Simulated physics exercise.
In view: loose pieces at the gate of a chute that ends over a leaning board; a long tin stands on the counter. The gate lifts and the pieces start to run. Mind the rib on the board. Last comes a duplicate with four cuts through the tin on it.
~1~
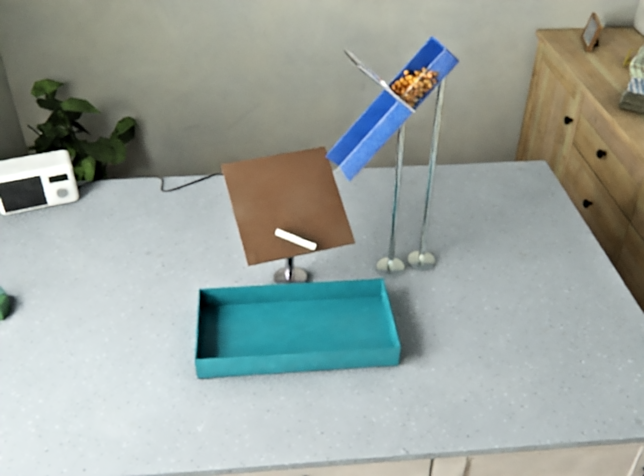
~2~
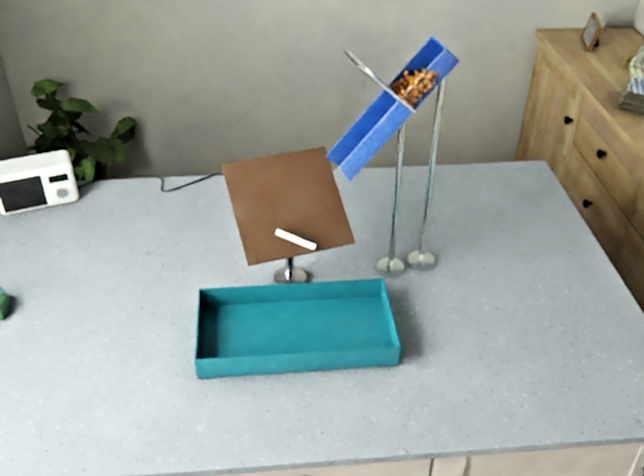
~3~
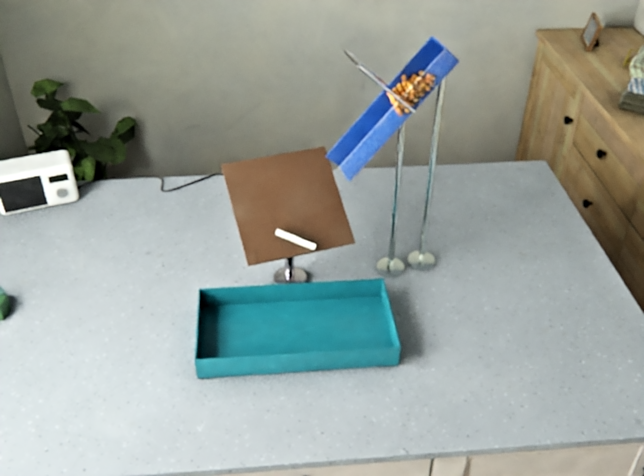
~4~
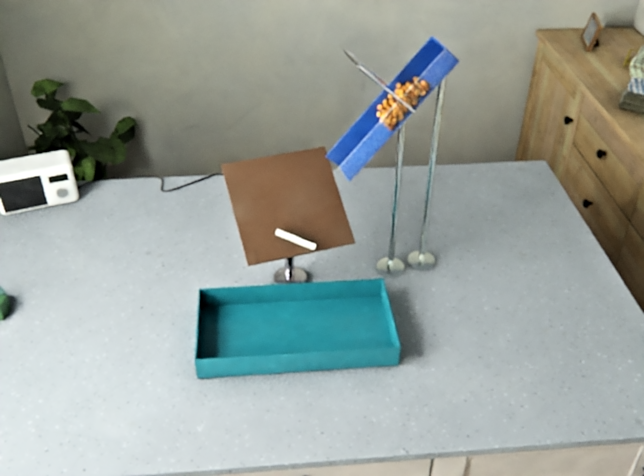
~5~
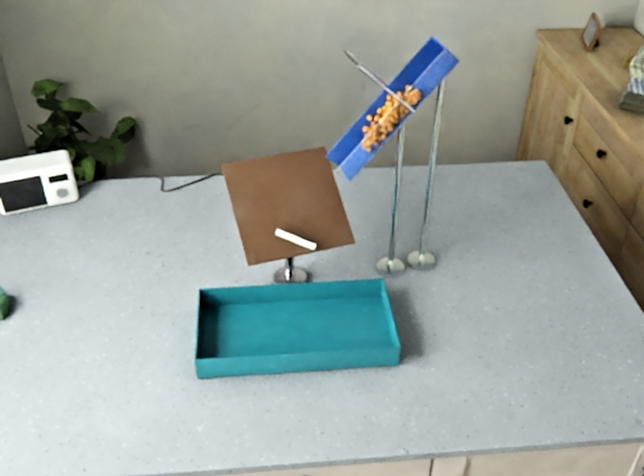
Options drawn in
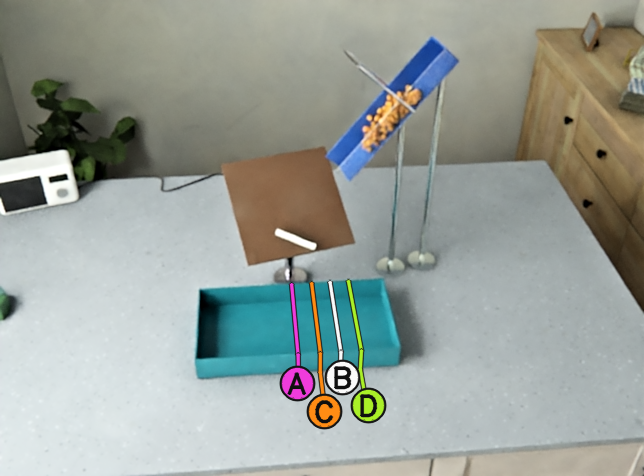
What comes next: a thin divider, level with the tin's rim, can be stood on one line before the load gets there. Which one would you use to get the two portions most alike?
The best line is B.
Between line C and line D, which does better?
C.
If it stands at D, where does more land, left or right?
More lands on the left.
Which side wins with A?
More lands on the right.
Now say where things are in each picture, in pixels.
The first frame shows load behind the gate (413, 88), roasted chickpeas; lip of the chute (345, 174), sloping fairly steeply.
The second frame shows middle of the board (288, 203), tilted fairly steeply; middle of its low edge (303, 254); of its high edge (274, 155).
The third frame shows front corners of the tin (195, 360) and (400, 347), empty; front of the load (399, 110).
The fourth frame shows middle of the load (398, 103); its front (387, 124), roughly a quarter of the way to the lip; rib from (277, 230) to (316, 245).
The fifth frame shows middle of the load (391, 114); its front (366, 146), roughly two thirds of the way to the lip.
On the marked copy, line A crosses the front rim at (298, 353); line B crosses the front rim at (340, 351); line C crosses the front rim at (320, 352); line D crosses the front rim at (361, 349).
If A is chosen, of what is caught, roughly a quarter on the left of the divider, the larger part on the right.
If B is chosen, of what is caught, roughly half on the left of the divider, roughly half on the right.
If C is chosen, of what is caught, roughly a quarter on the left of the divider, the larger part on the right.
If D is chosen, of what is caught, the larger part on the left of the divider, about a tenth on the right.
